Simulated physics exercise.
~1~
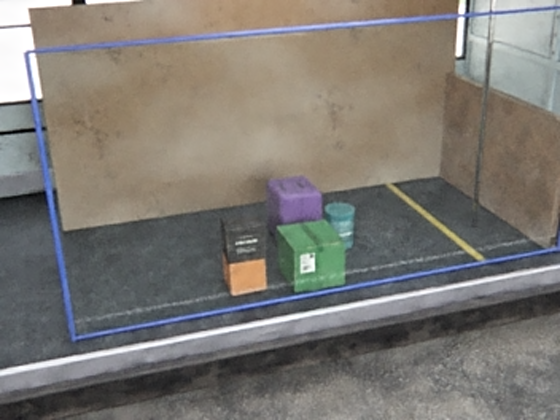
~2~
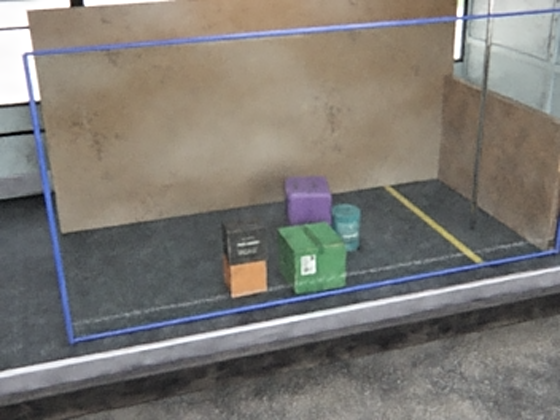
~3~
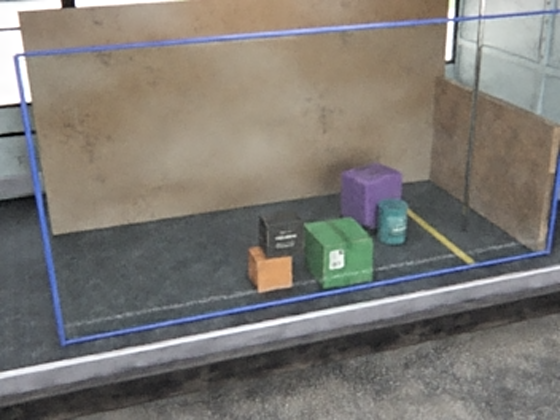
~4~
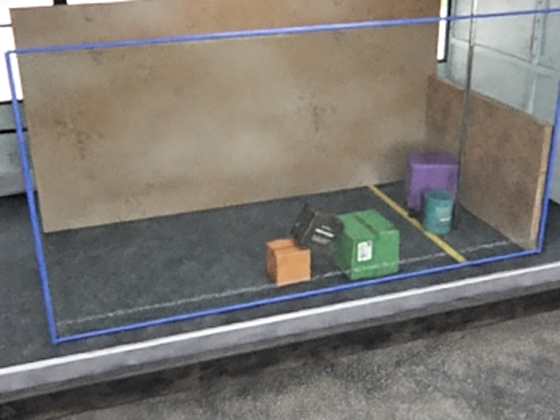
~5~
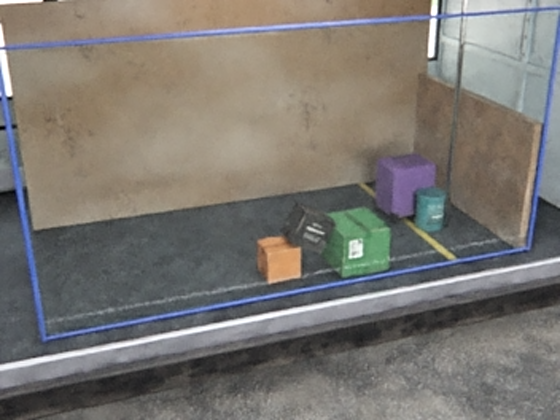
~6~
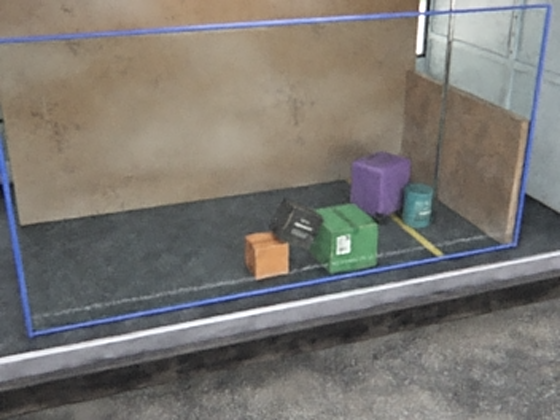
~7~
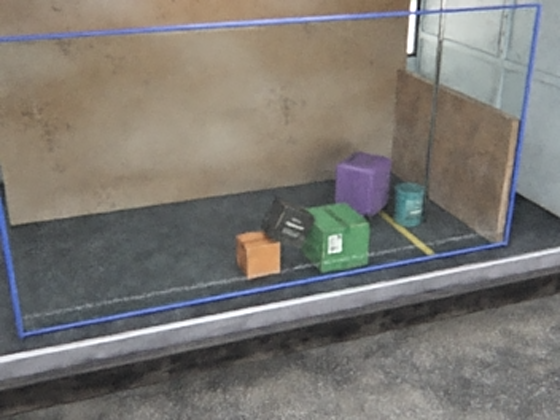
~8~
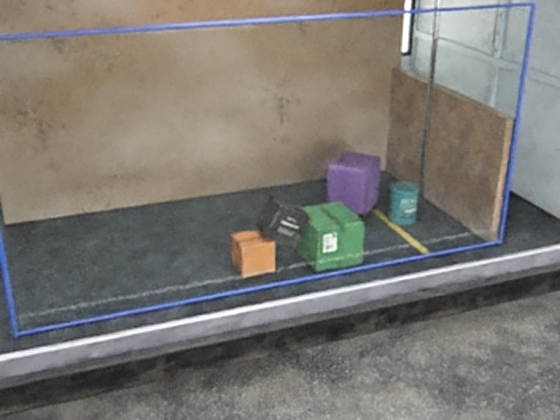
Purple case and teal bucket sliding right past a yellow line, black carton tipping between orange and green cartons, case rolling partly back.
